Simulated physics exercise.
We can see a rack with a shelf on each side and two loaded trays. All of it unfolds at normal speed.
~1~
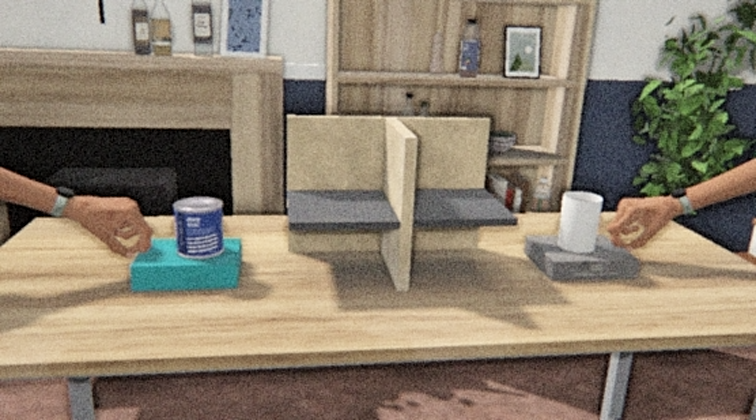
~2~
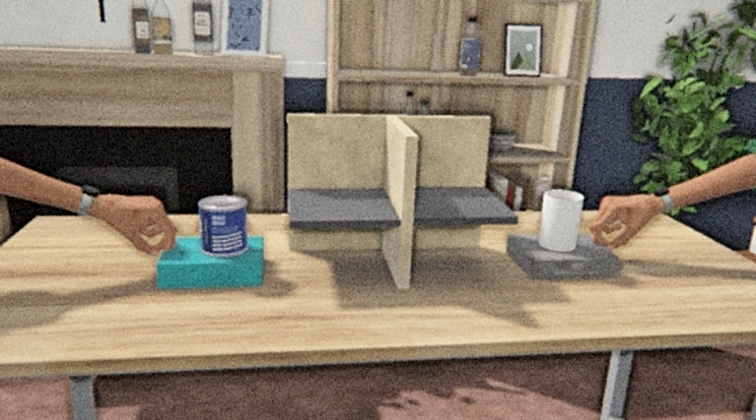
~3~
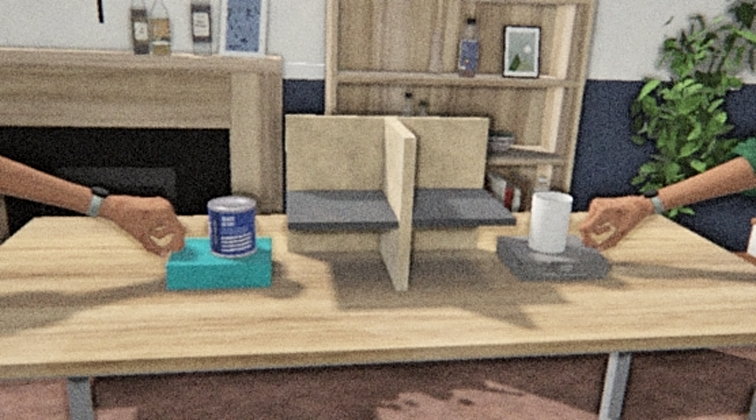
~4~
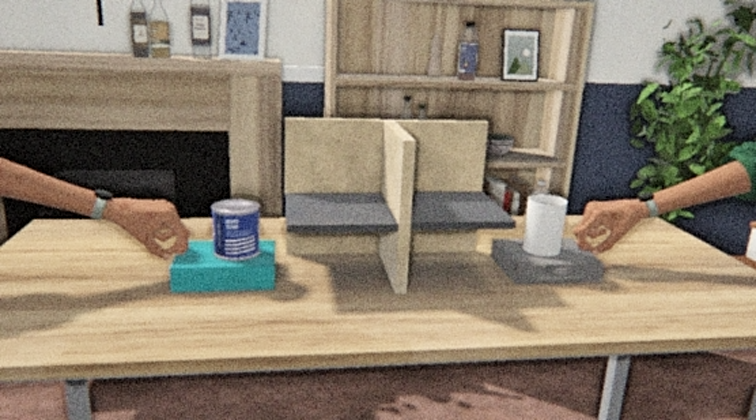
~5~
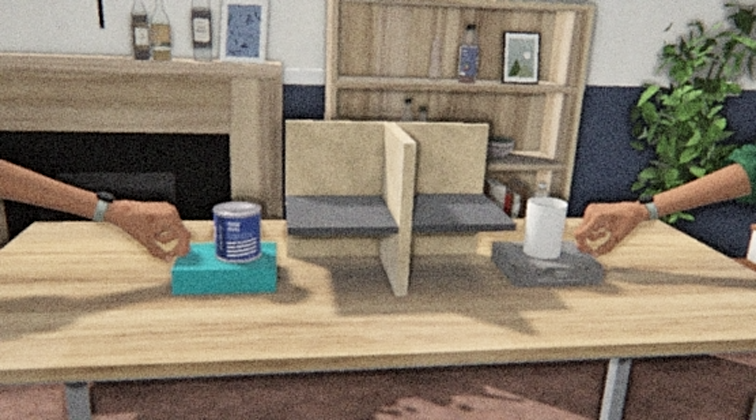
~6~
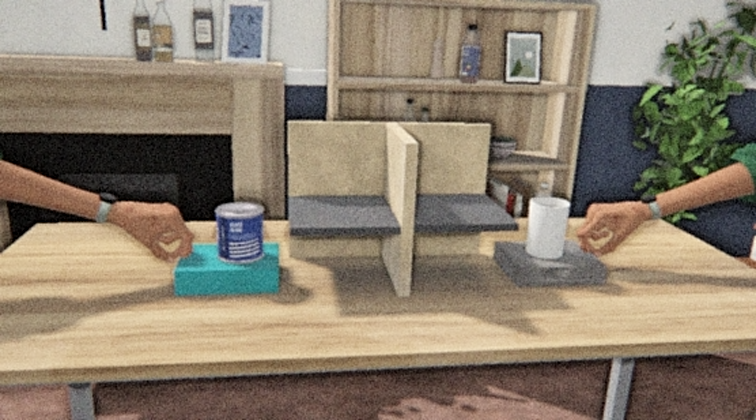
Two hands, one at each side of a wooden table, slide a turquoise board carrying a blue tin and a grey box carrying a white beaker a short way inward, toward the rack between them. The movement then slows, and the loads barely shift, both still upright with the hands beside them.
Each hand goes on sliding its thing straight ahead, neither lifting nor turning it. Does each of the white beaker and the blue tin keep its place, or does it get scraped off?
White beaker: Blocked; blue tin: Blocked.
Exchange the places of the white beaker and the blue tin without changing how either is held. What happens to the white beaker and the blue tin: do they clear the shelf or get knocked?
What you'd see is that the white beaker is hit by the shelf; as for the blue tin, it is hit by the shelf.
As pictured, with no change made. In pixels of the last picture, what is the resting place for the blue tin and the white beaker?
The blue tin ends at (238, 259) and the white beaker at (545, 255).
Then, 1.62 s later than the last frame, white beaker tilted by 13° near (515, 228); blue tin pushed back on its carrier near (266, 232).
Then, 2.00 s later than the last frame, white beaker tilted by 75° near (537, 250); blue tin tilted by 11° near (268, 231).
Then, 2.46 s later than the last frame, white beaker on its side near (545, 255); blue tin tilted by 49° near (263, 245).
When it is over, the white beaker gets scraped off its spot, near (545, 255); the blue tin gets scraped off its spot, near (238, 259).
